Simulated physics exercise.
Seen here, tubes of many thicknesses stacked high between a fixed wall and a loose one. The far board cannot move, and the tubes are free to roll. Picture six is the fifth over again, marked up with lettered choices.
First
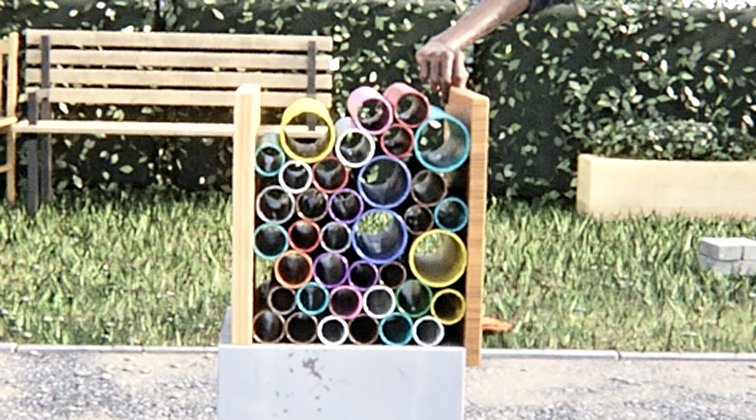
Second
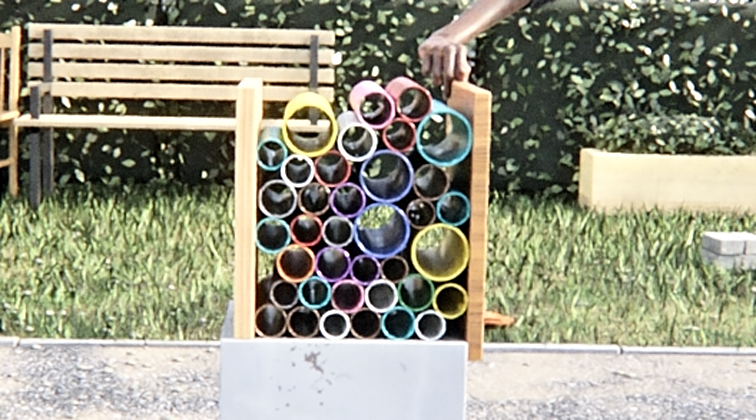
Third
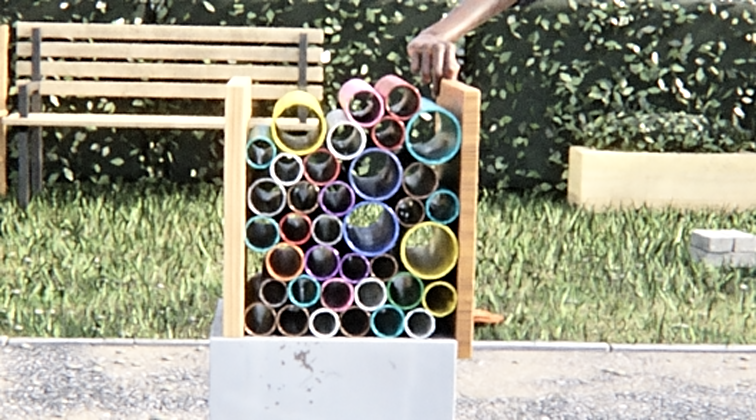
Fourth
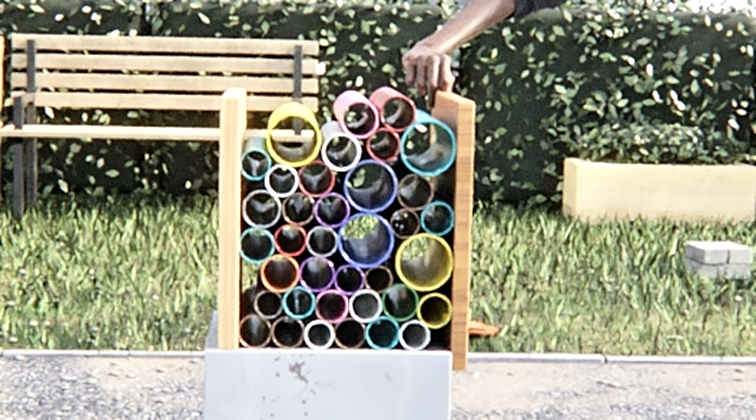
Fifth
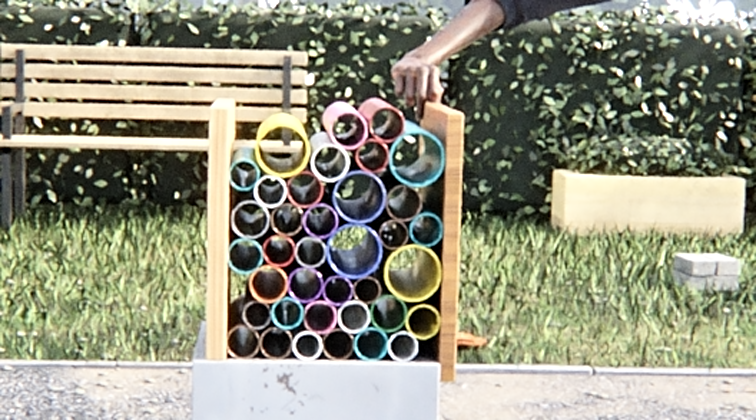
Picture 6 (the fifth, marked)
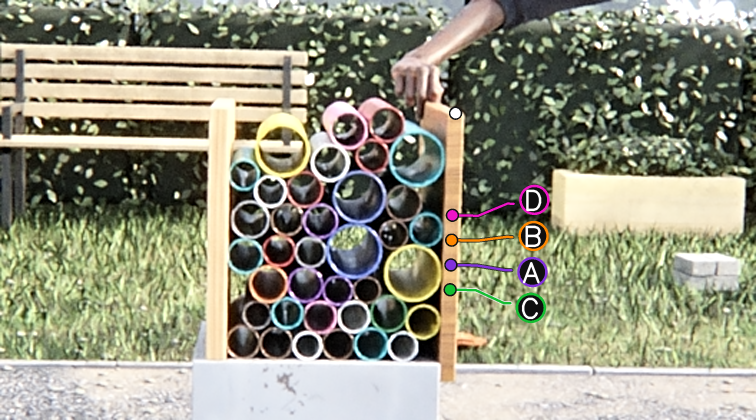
The clip opens on colourful tubes stacked between two upright wooden boards on a pale block, with a bench, grass and a hedge behind. A hand rests on top of the right board throughout, while the view shifts slightly and the stack shows little or no visible change.
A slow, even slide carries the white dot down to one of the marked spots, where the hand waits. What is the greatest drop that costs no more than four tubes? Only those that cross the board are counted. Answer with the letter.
Down to B.
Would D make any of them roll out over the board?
Yes.
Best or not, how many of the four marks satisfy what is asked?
The number is two.
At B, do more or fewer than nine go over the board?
Fewer than nine.
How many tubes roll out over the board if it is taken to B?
With B, two.
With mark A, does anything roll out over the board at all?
Yes.
On the marked copy, A at (451, 265); B at (452, 240); C at (450, 290); D at (453, 215); the white dot at (456, 113).
With B. Early on, top of the board (445, 171).
Further on, top of the board (443, 236).
At the end, top of the board (443, 239), two out over the board.
As for the rest, A more than four out over the board; C more than four out over the board; D one out over the board.
